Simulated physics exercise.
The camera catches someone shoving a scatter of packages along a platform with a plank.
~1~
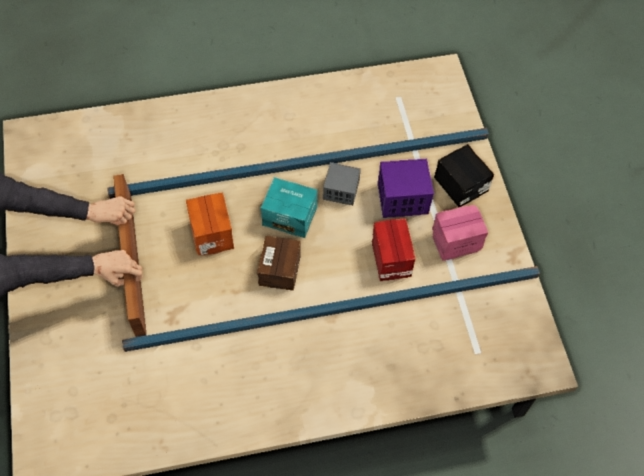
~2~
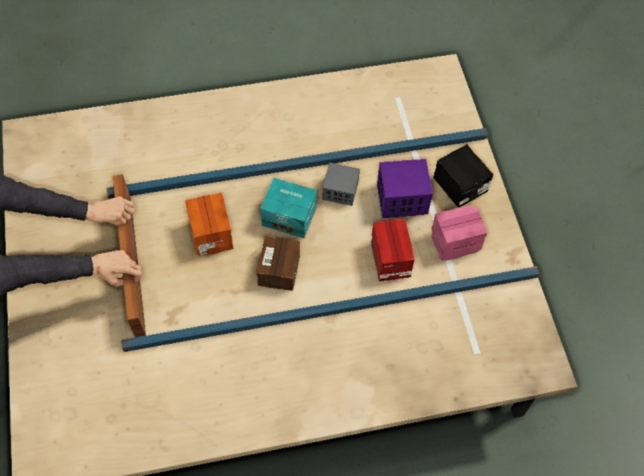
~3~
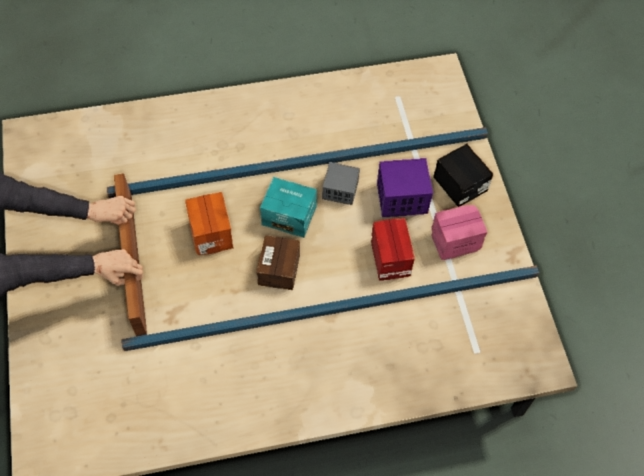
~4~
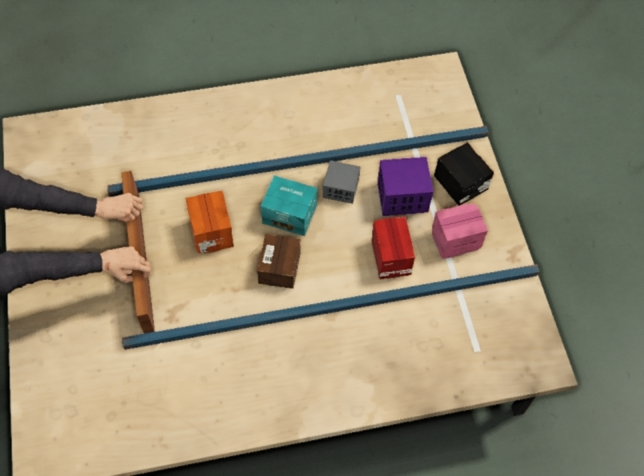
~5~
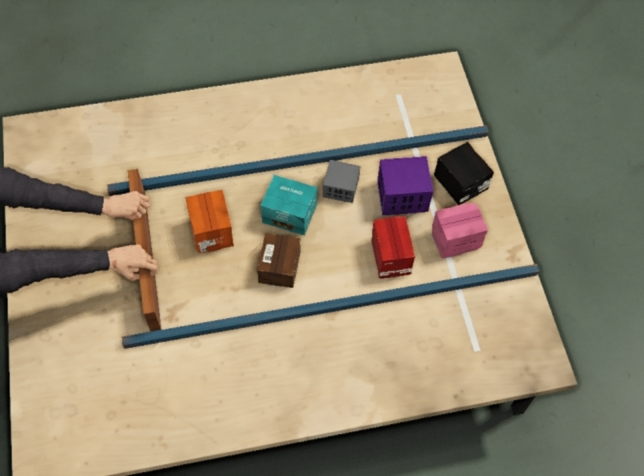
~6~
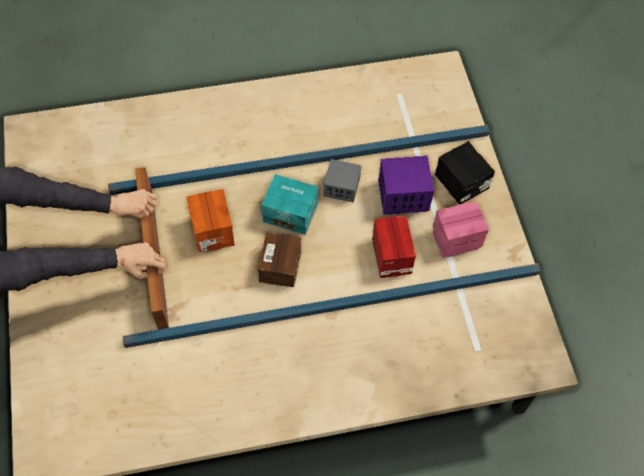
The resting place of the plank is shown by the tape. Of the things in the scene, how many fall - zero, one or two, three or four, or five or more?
Of those, three or four fall.
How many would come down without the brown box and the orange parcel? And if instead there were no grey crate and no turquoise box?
First 1, then 2.
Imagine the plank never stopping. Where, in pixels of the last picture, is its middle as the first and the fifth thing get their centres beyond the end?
Pixels in order: Roughly (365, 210), roughly (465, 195).
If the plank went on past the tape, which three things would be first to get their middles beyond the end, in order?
Earliest to latest, that's the black parcel, the purple crate and the pink box.
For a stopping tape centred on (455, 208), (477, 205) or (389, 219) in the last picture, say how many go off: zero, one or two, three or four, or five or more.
Result per tape, in order - three or four / more than four / 1 or 2.
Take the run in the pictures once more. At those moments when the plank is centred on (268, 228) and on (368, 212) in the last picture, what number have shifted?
At the first spot 4, then 8.
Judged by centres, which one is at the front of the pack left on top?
That one's the turquoise box.
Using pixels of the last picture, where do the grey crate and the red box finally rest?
The grey crate comes to rest at (435, 152), and the red box comes to rest at (498, 229).
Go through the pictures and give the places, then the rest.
Black parcel (464, 176); pink box (459, 233); purple crate (405, 188); plank (130, 254); tape (435, 215), in the first frame.
Pink box (458, 233); orange parcel (210, 225), in the second frame.
Purple crate (404, 188); grey crate (341, 184), in the third frame.
Black parcel (463, 174); plank (138, 251), in the fourth frame.
Pink box (459, 230); turquoise box (289, 205), in the fifth frame.
Black parcel (464, 173); pink box (460, 230); purple crate (405, 185); plank (152, 247); tape (435, 212), in the sixth frame.
Early on, none off yet; black parcel at rest near (464, 173); pink box at rest near (460, 230); purple crate at rest near (405, 185).
A while later, none off yet; black parcel at rest near (464, 173); pink box at rest near (460, 230); purple crate travelled a little near (415, 182).
Further along, none off yet; black parcel leaning well over near (526, 171); pink box travelled a little near (482, 227); purple crate travelled well along near (482, 170).
Finally, the number that fall off is three or four; lost, purple crate, pink box and black parcel.
